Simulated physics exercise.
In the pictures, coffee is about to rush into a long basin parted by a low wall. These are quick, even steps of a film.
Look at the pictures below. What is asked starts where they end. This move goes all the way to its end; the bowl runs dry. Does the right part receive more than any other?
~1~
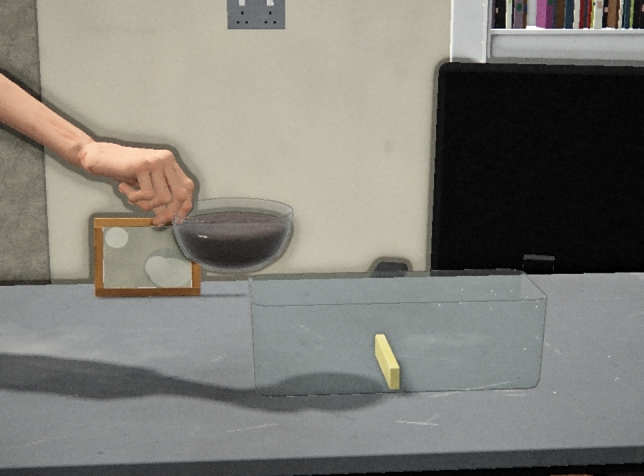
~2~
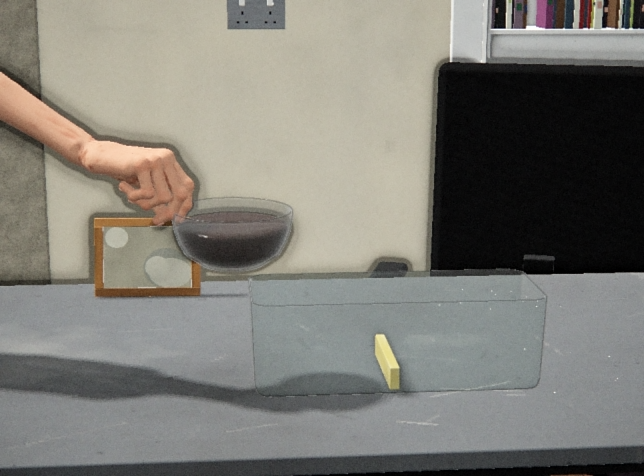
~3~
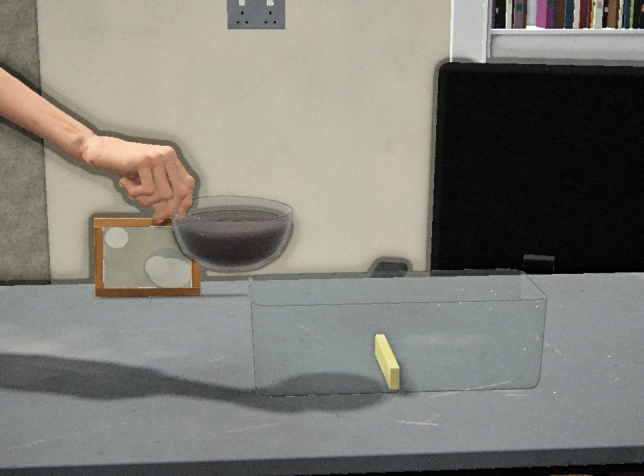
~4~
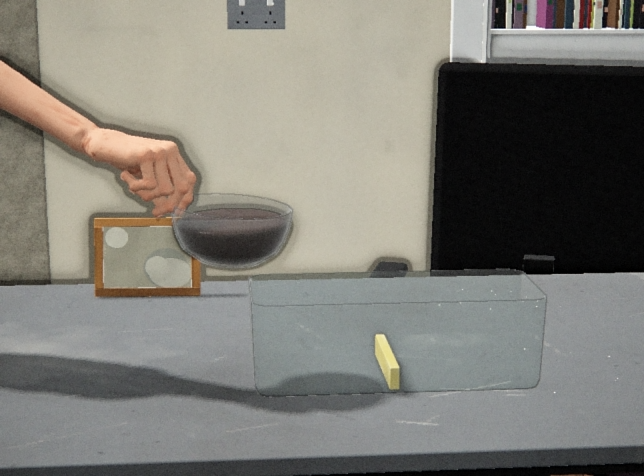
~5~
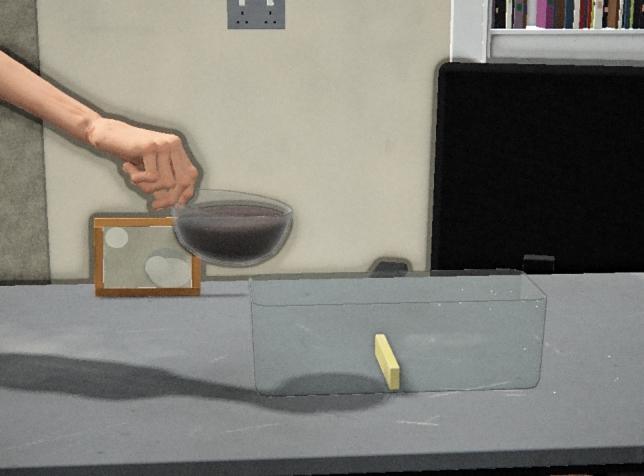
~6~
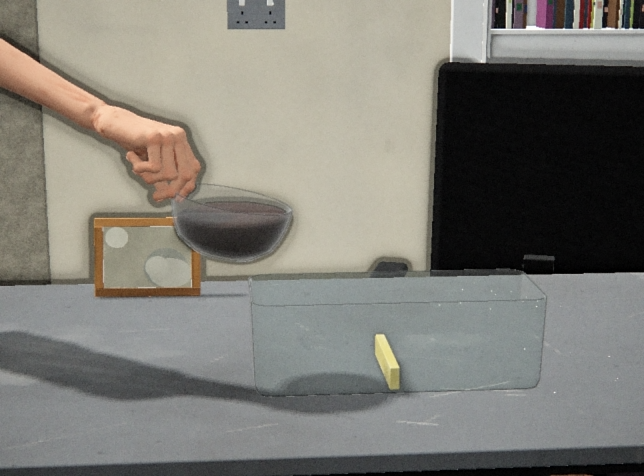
The fullest part is on the left.
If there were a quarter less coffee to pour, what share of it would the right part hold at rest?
Estimate: Around 15 per cent.
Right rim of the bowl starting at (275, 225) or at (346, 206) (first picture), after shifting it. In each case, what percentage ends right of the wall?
It comes to 15 % the first time and 85 % the second.
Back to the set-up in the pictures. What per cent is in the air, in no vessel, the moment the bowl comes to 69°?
Around 40 in a hundred.
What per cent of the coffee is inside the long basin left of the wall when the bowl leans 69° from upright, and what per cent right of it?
Near 5 in a hundred left, near 0 in a hundred right.
A moment on, the tilt is 69° and 55 per cent is still to pour, 7 is left of the wall and 0 right of it.
Next, the tilt is 101° and 3 per cent is still to pour, 55 is left of the wall and 28 right of it.
Then the tilt is 104° and 0 per cent is still to pour, 68 is left of the wall and 31 right of it.
Later the tilt is 104° and 0 per cent is still to pour, 65 is left of the wall and 34 right of it.
At rest 65 per cent lies left of the wall, 34 right of it and 1 outside.
